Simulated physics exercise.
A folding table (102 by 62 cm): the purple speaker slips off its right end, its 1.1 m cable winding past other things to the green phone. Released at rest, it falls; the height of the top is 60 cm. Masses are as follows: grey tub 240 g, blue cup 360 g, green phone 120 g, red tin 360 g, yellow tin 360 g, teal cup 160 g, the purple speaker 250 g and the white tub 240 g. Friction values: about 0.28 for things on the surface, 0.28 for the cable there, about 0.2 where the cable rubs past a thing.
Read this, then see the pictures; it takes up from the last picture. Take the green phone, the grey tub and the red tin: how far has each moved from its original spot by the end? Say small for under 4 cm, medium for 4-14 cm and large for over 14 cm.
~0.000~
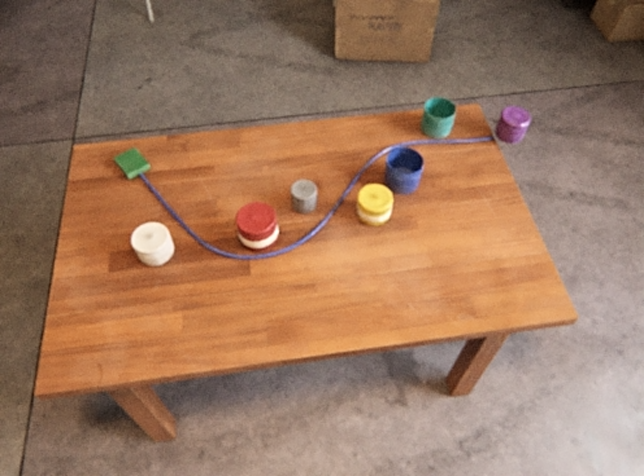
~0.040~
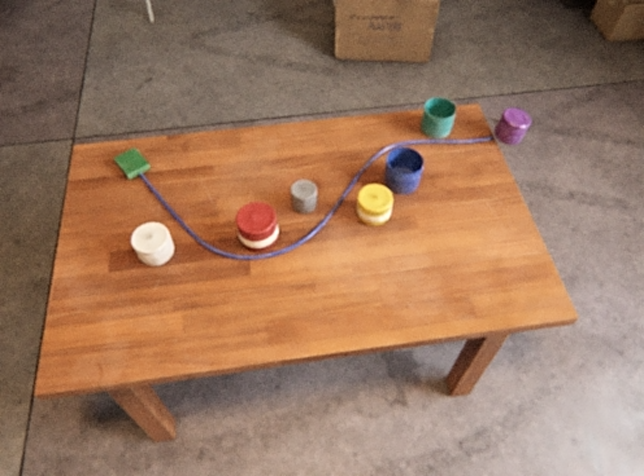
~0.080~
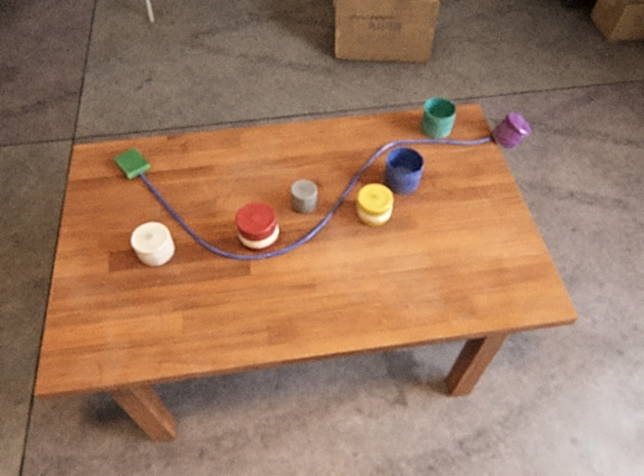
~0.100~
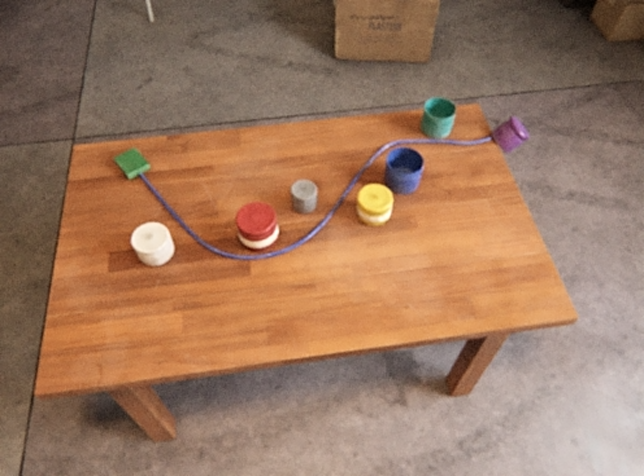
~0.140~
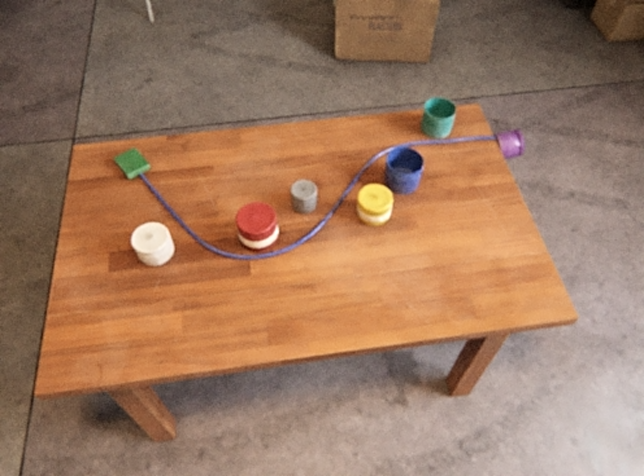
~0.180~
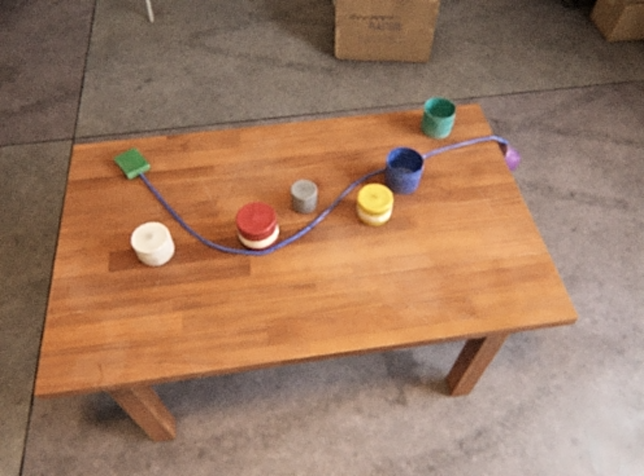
In order: The green phone is large, the grey tub is small, the red tin is medium.
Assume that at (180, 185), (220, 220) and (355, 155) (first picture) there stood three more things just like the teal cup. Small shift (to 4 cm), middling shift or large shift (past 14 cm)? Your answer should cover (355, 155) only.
There it moves only a bit.
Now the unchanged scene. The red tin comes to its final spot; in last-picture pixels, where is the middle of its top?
At about (263, 190).
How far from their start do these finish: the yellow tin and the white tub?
For the yellow tin it's 0 cm, while the white tub comes to 0 cm.
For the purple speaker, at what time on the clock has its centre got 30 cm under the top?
That comes at 0.40 seconds.
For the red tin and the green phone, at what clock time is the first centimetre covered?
Times: Red tin = 0.26 s, green phone = 0.24 s.
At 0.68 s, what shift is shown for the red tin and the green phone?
The red tin is 8 cm out and the green phone is 45 cm out.
At 0.4 s, the cable's tail end at (203, 206); green phone 18 cm off its start, red tin 6 cm off its start, purple speaker over the edge.
At 0.7 s, the cable's tail end at (313, 227); green phone 47 cm off its start, red tin 7 cm off its start, purple speaker over the edge.
At 0.9 s, the cable's tail end at (397, 227); green phone 67 cm off its start at (412, 234), red tin 7 cm off its start at (263, 190), purple speaker over the edge.
At 1.2 s, the cable's tail end at (397, 224); green phone 67 cm off its start, red tin 7 cm off its start, purple speaker over the edge.
At 2.4 s, the cable's tail end at (397, 224); green phone 67 cm off its start at (414, 229), red tin 7 cm off its start at (263, 190), grey tub 0 cm off its start at (304, 189), purple speaker over the edge.
